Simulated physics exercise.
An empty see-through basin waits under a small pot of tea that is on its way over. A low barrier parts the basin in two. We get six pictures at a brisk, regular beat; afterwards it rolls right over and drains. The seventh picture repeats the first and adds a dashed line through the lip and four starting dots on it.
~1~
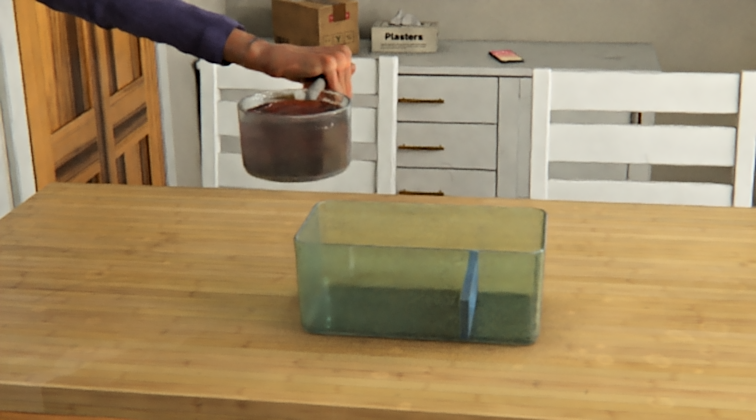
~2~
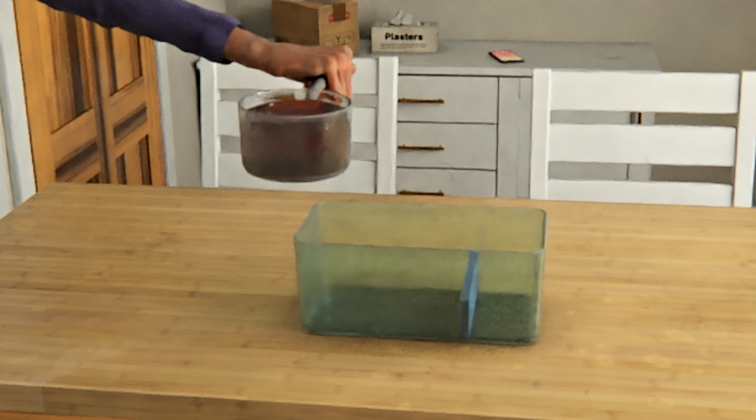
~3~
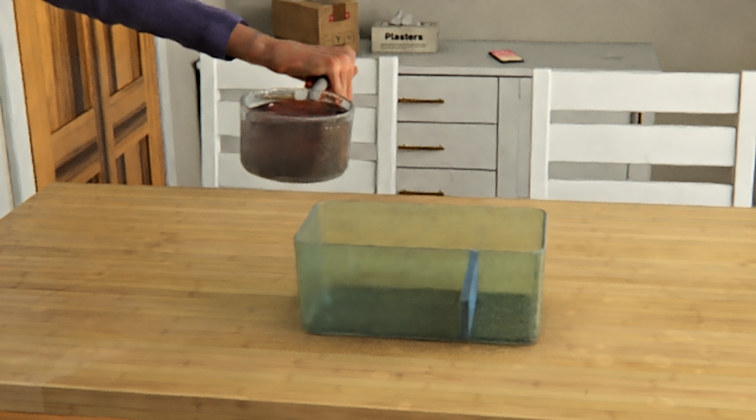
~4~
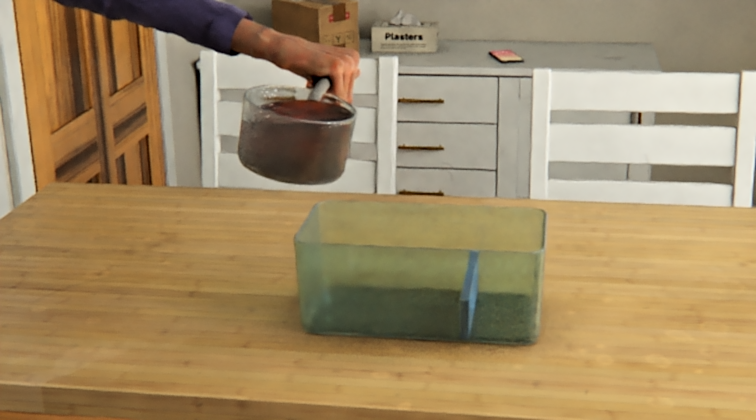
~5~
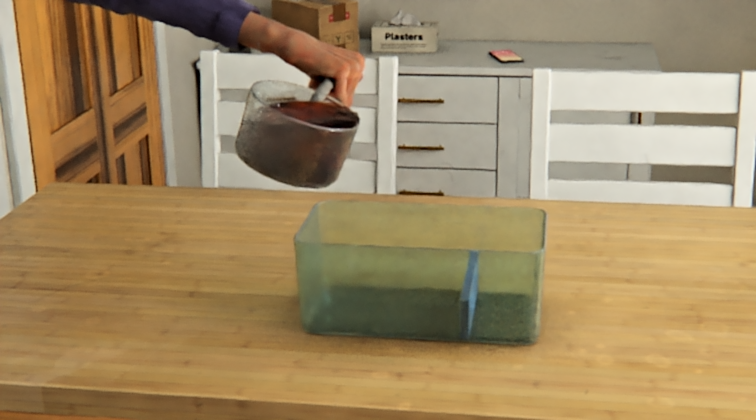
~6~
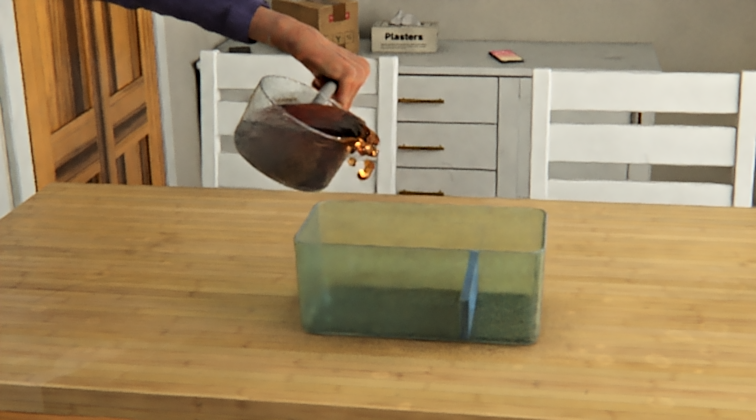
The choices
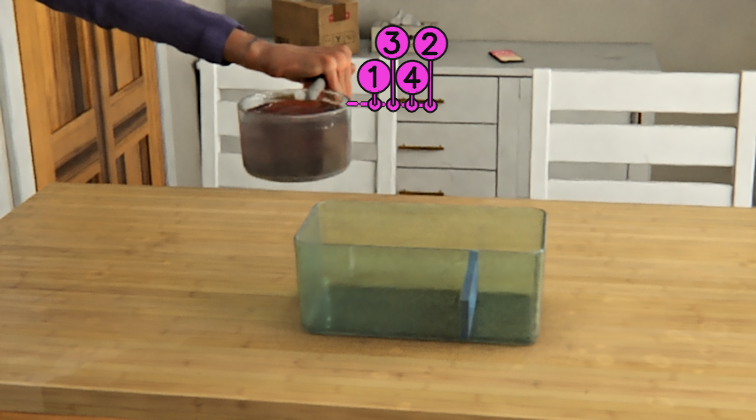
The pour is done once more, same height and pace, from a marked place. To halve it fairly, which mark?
Dot 4 does it best.
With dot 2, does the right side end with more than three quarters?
No.
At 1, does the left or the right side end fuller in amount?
More ends on the left.
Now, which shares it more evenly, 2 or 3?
The answer is 2.
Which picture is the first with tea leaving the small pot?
Picture 5.
On the marked copy, 1 at (374, 104); 2 at (430, 105); 3 at (393, 104); 4 at (411, 105).
With 1, about 98 % ends left of the wall and 2 % right of it.
With 2, about 36 % ends left of the wall and 63 % right of it.
With 3, about 81 % ends left of the wall and 19 % right of it.
With 4, about 50 % ends left of the wall and 49 % right of it.
